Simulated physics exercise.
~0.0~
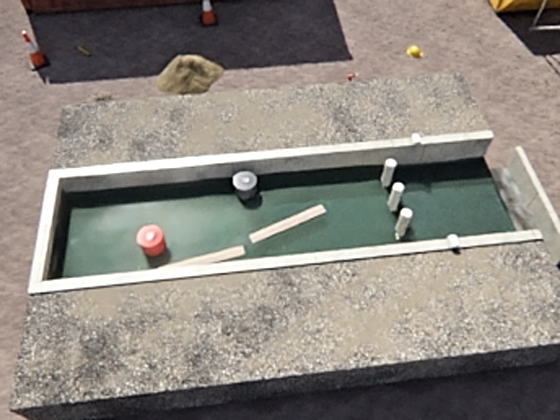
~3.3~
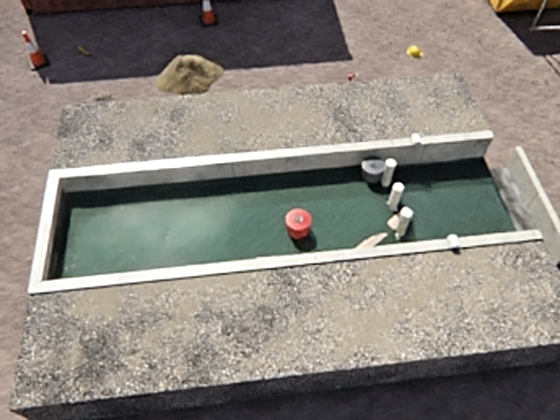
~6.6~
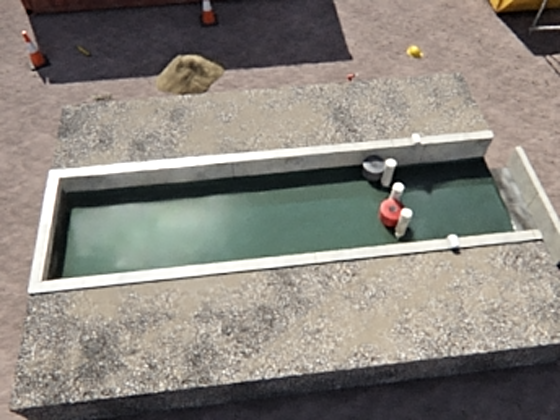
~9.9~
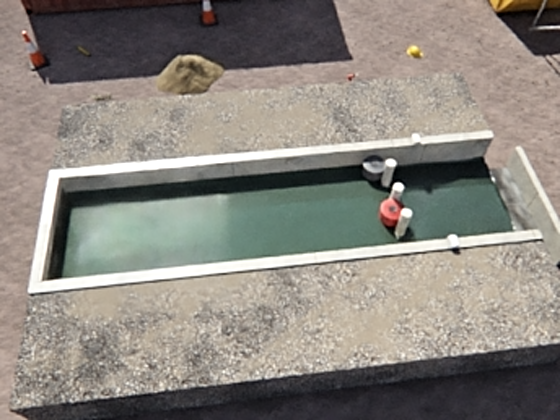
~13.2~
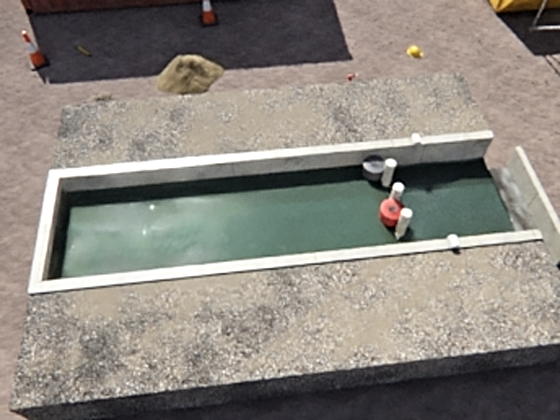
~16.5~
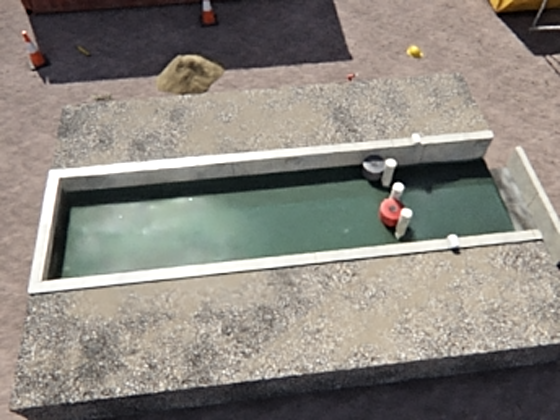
Red and grey tubs drifting right down a green water channel and stopping against white posts, while two planks vanish from view.
